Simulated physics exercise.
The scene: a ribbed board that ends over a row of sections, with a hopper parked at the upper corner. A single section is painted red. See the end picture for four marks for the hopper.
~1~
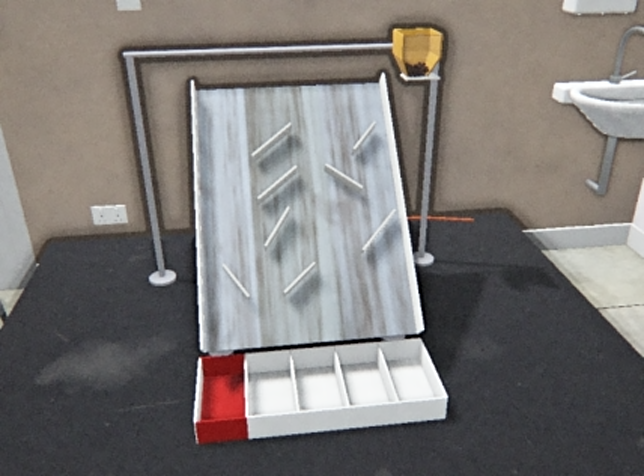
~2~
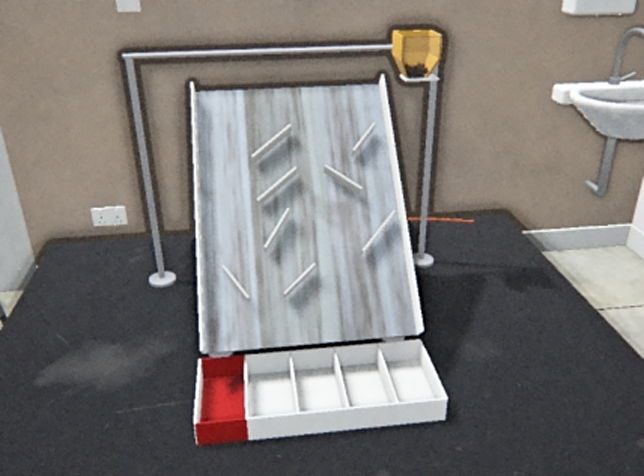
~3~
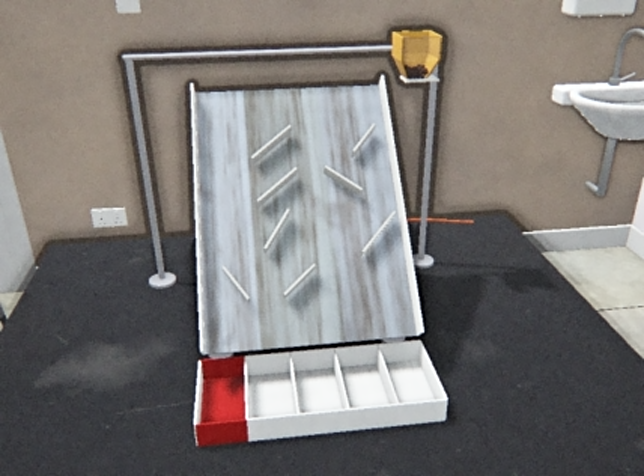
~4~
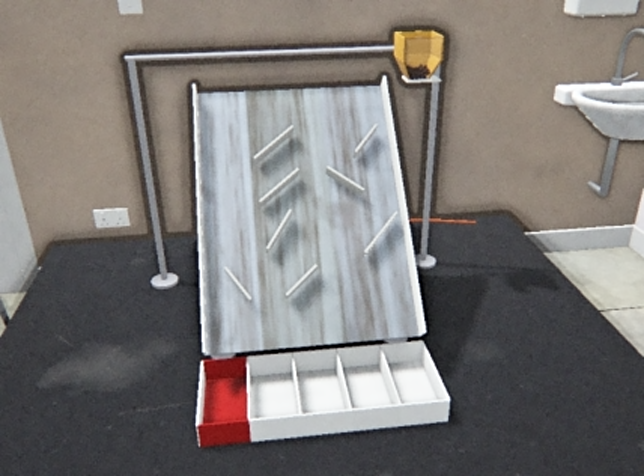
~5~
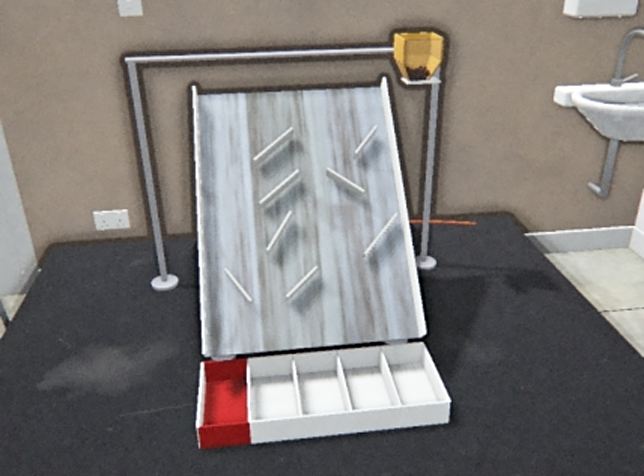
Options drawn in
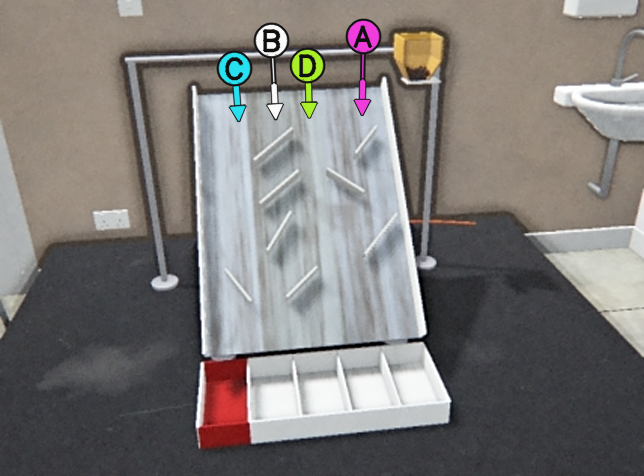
Tilted ribbed board standing still above a row of five sections, the leftmost red, with a yellow hopper at upper right.
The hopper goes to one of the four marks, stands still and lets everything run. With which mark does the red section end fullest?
Best: B.
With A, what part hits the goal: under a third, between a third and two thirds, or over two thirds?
Mark A gives under a third.
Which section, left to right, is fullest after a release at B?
The first from the left.
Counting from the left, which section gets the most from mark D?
It is the third one.
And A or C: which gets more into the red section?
That is mark C.
On the marked copy, mark A meets the board at (362, 109); mark B meets the board at (275, 113); mark C meets the board at (238, 115); mark D meets the board at (309, 112).
If A is chosen, just a few in the red section, almost all in other sections.
If B is chosen, roughly half in the red section, roughly a third in other sections, about a tenth outside the box.
If C is chosen, roughly a quarter in the red section, roughly two thirds in other sections, just a few outside the box.
If D is chosen, about a tenth in the red section, the larger part in other sections, about a tenth outside the box.
